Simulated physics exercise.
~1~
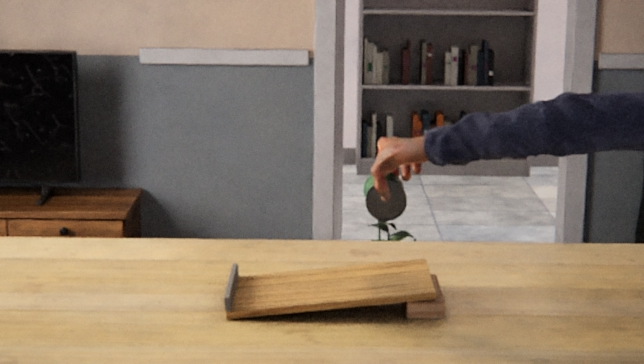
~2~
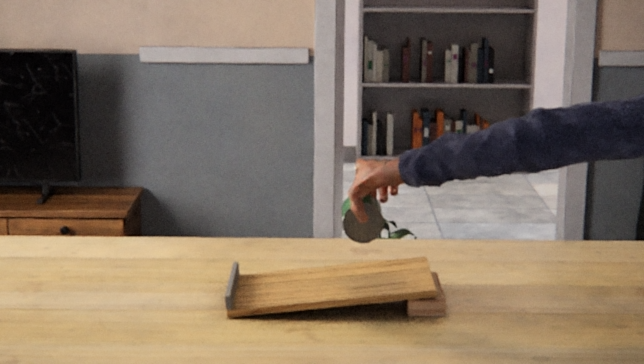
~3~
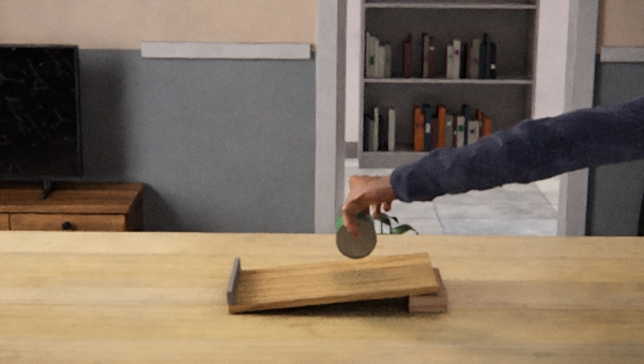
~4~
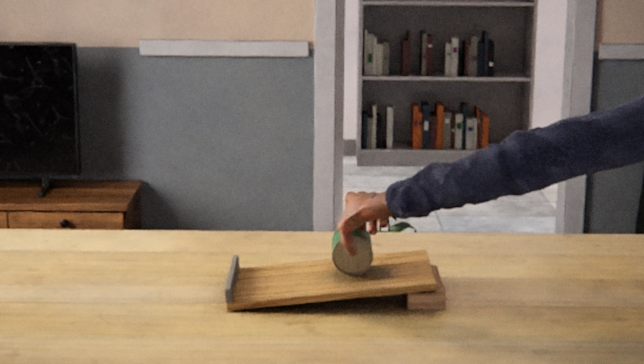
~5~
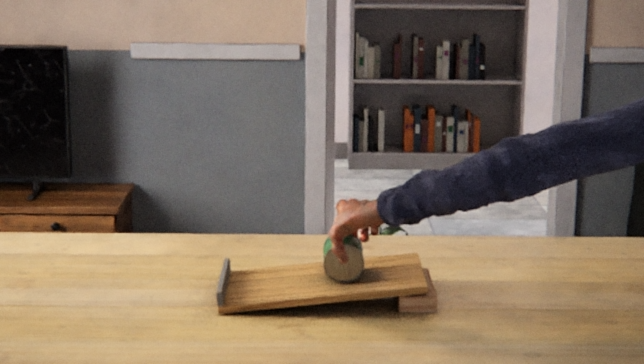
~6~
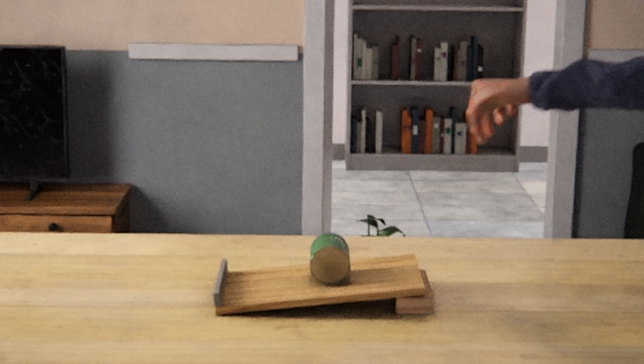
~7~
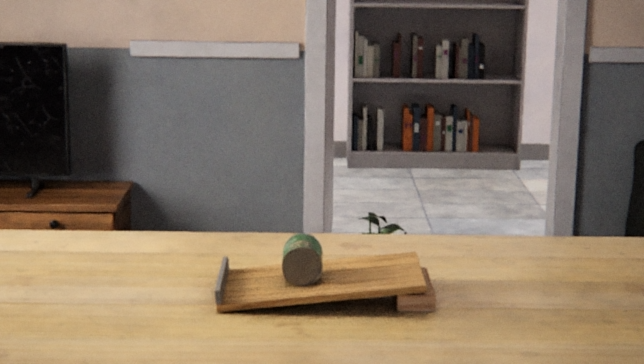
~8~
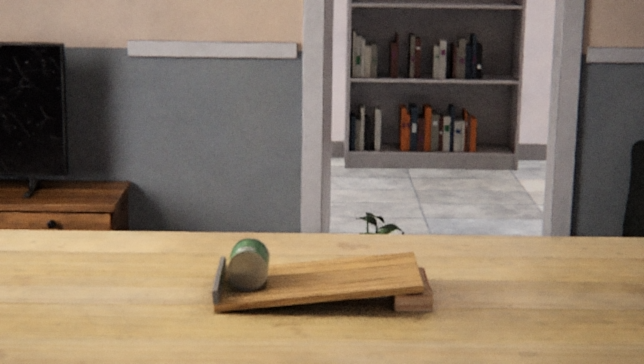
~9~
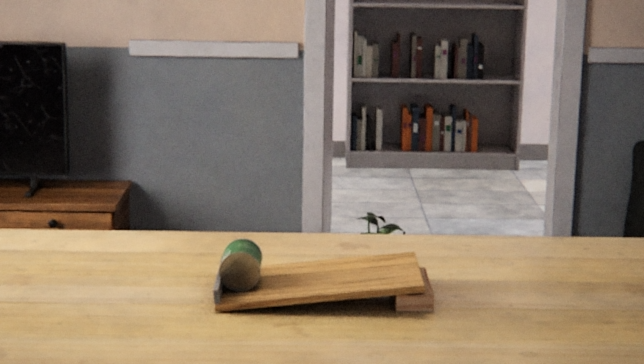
A green tin rolled down a sloping wooden board after a hand lowered it on its side onto the wood, let go and drew back to the right. It rolled left and came to rest against the raised edge at the bottom.
